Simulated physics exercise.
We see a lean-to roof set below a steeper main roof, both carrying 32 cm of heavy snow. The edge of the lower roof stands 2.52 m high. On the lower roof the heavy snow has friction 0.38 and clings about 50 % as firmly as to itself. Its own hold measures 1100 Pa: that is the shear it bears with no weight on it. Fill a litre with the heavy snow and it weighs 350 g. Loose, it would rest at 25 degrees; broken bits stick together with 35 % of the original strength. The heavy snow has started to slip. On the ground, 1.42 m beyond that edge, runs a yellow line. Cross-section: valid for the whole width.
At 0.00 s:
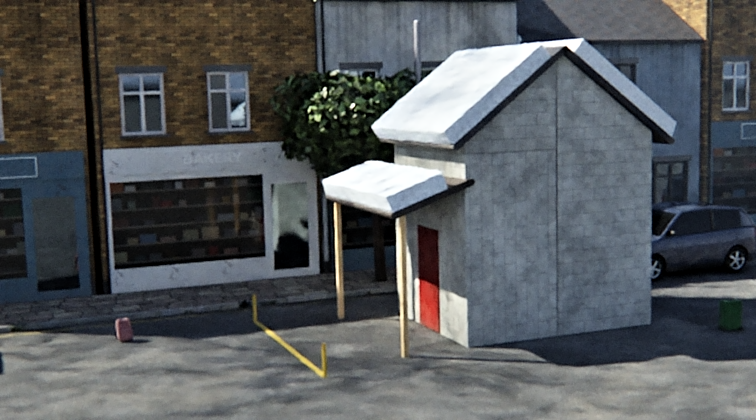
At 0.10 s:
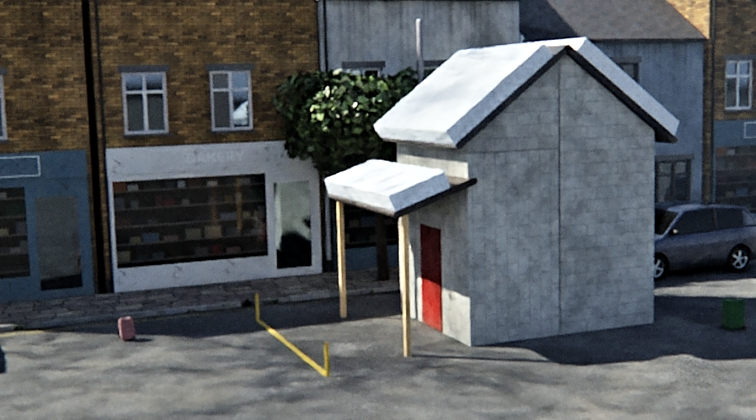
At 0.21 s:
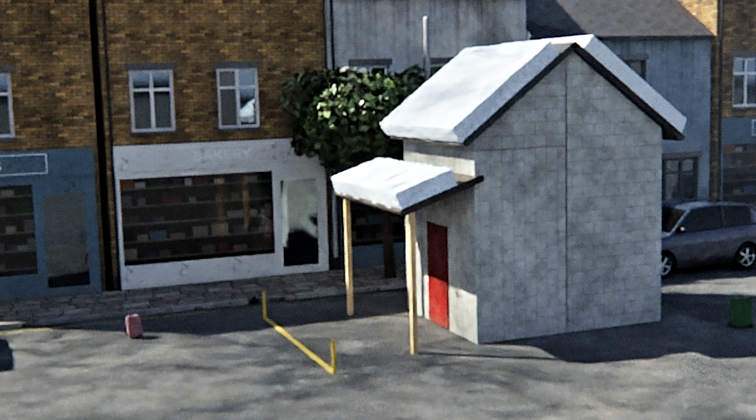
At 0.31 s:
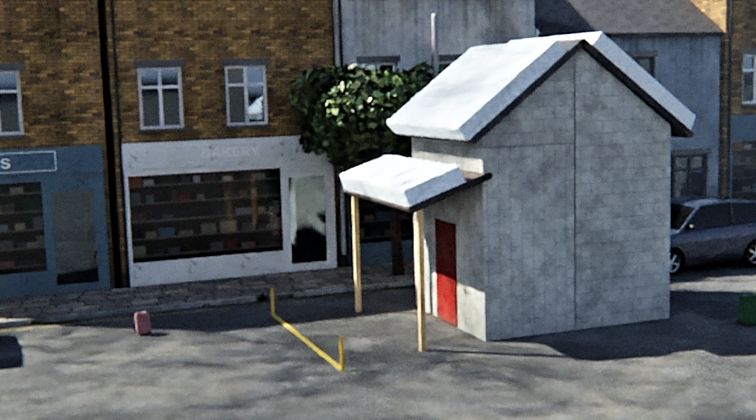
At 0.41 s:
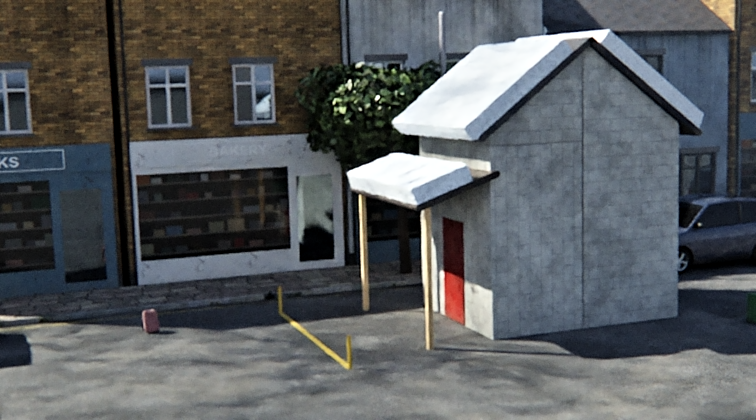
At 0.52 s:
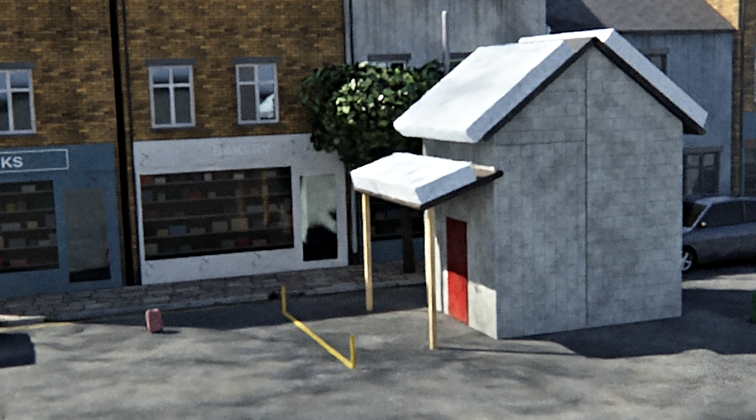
Thick snow on the steep roof of a small grey building crept down very slightly in one piece, above a snowy lower roof and red door, while the view drifted gently left past the shops.
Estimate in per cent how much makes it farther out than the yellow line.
Roughly 7 per cent makes it past the line.
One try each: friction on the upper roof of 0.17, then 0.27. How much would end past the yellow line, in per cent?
One try each gives 40 % and then 30 %.
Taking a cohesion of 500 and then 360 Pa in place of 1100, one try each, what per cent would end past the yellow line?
Respectively, close to 40 % and close to 45 %.
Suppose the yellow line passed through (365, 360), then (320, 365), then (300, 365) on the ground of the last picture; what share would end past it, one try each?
First try 20 per cent, second 0 per cent, third 0 per cent.
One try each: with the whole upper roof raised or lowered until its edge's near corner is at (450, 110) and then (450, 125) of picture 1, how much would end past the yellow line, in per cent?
It would be 40 percent for the first setting and 25 percent for the second.
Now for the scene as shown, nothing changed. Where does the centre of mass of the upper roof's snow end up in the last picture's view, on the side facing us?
(390, 308) or thereabouts.
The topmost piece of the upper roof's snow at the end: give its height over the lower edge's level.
About 1.0 m above the lower edge.
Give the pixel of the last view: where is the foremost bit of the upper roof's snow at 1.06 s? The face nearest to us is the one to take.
It shows up near (448, 160) in the last picture.
By 1.06 s, none is below the lower edge and 0 % is past the line.
By 1.71 s, none is below the lower edge and 0 % is past the line.
By 2.35 s, 20 % is below the lower edge and 0 % is past the line.
By 3.00 s, 50 % is below the lower edge and 5 % is past the line.
By 4.60 s, at the end, 67 % is below the lower edge and 7 % is past the line.
